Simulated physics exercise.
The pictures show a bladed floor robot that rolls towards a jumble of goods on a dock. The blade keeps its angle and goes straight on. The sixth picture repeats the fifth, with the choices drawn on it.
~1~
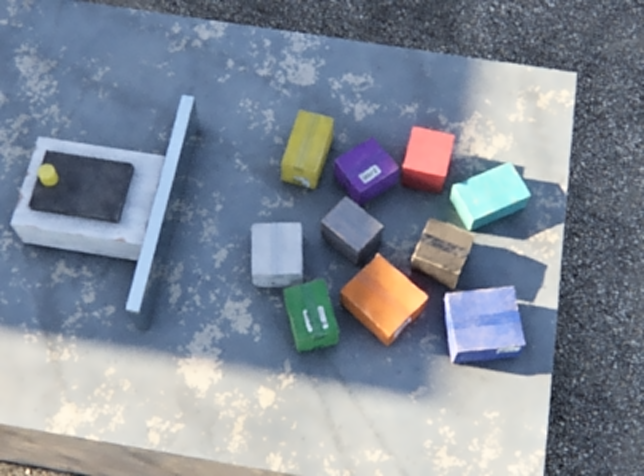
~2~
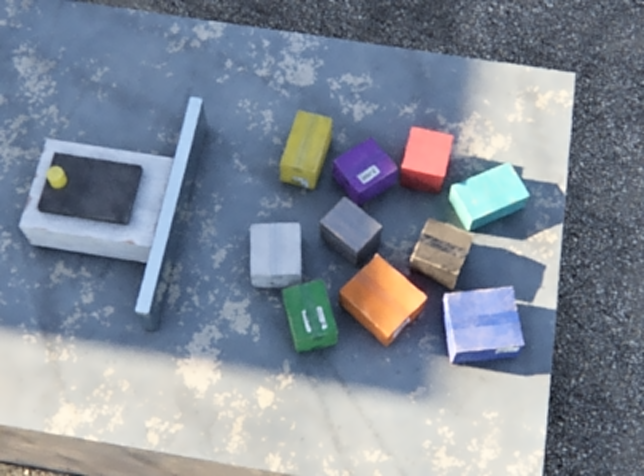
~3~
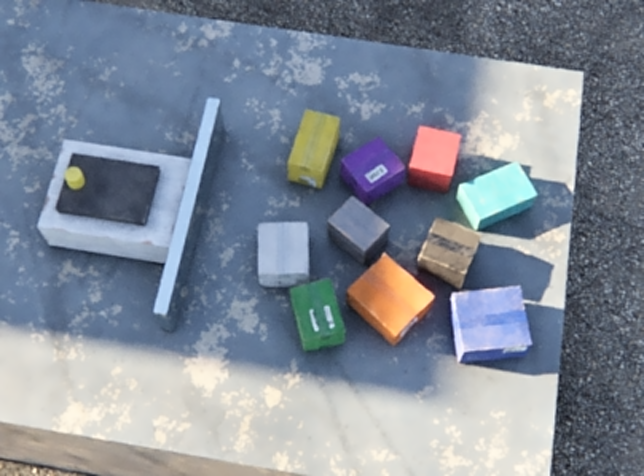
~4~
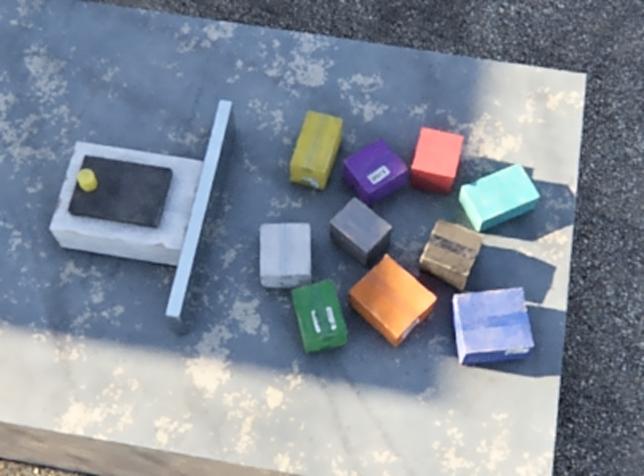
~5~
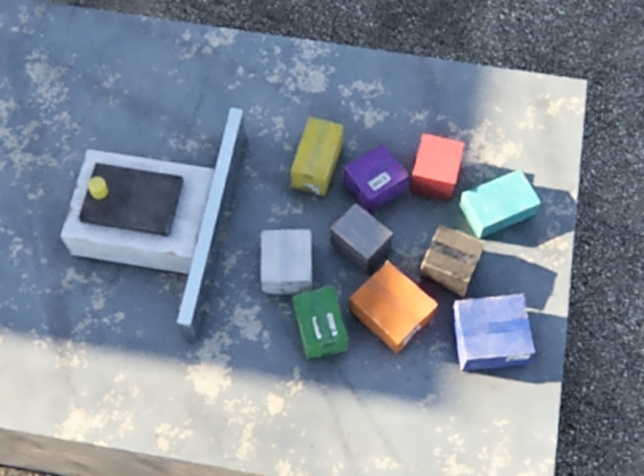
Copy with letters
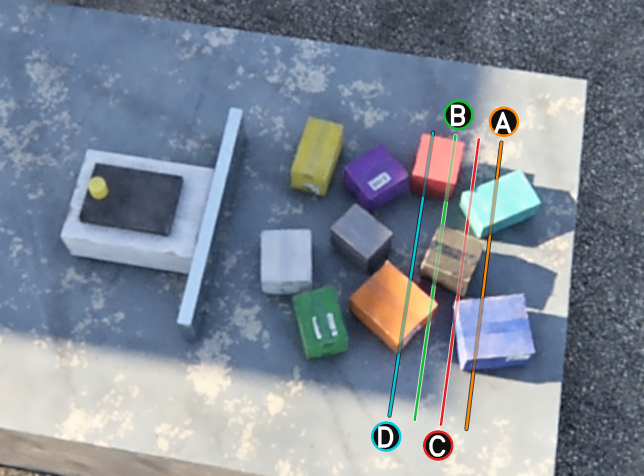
A white robot with a dark top and a wide upright blade rolls slowly to the right across a patchy grey dock, towards a jumble of colourful boxes. It keeps creeping forward, narrowing the gap to the nearest white and green boxes, while the whole cluster stays in place, still untouched by the blade.
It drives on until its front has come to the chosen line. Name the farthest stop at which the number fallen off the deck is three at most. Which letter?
The farthest such stop is A.
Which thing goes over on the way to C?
The blue box goes over.
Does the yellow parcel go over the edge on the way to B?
By then, no.
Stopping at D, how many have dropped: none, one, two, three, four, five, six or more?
The count is none.
On the marked copy, A at (485, 277); B at (436, 269); C at (461, 273); D at (413, 265).
With A. Early on, robot (236, 215); red crate (447, 167); green parcel (325, 327).
Further on, robot (335, 231); blue box (556, 353); turquoise crate (524, 218).
At the end, robot (410, 243); blue box over the edge; turquoise crate over the edge; two fallen.
As for the rest, B is within the limit but short; C is within the limit but short; D is within the limit but short.
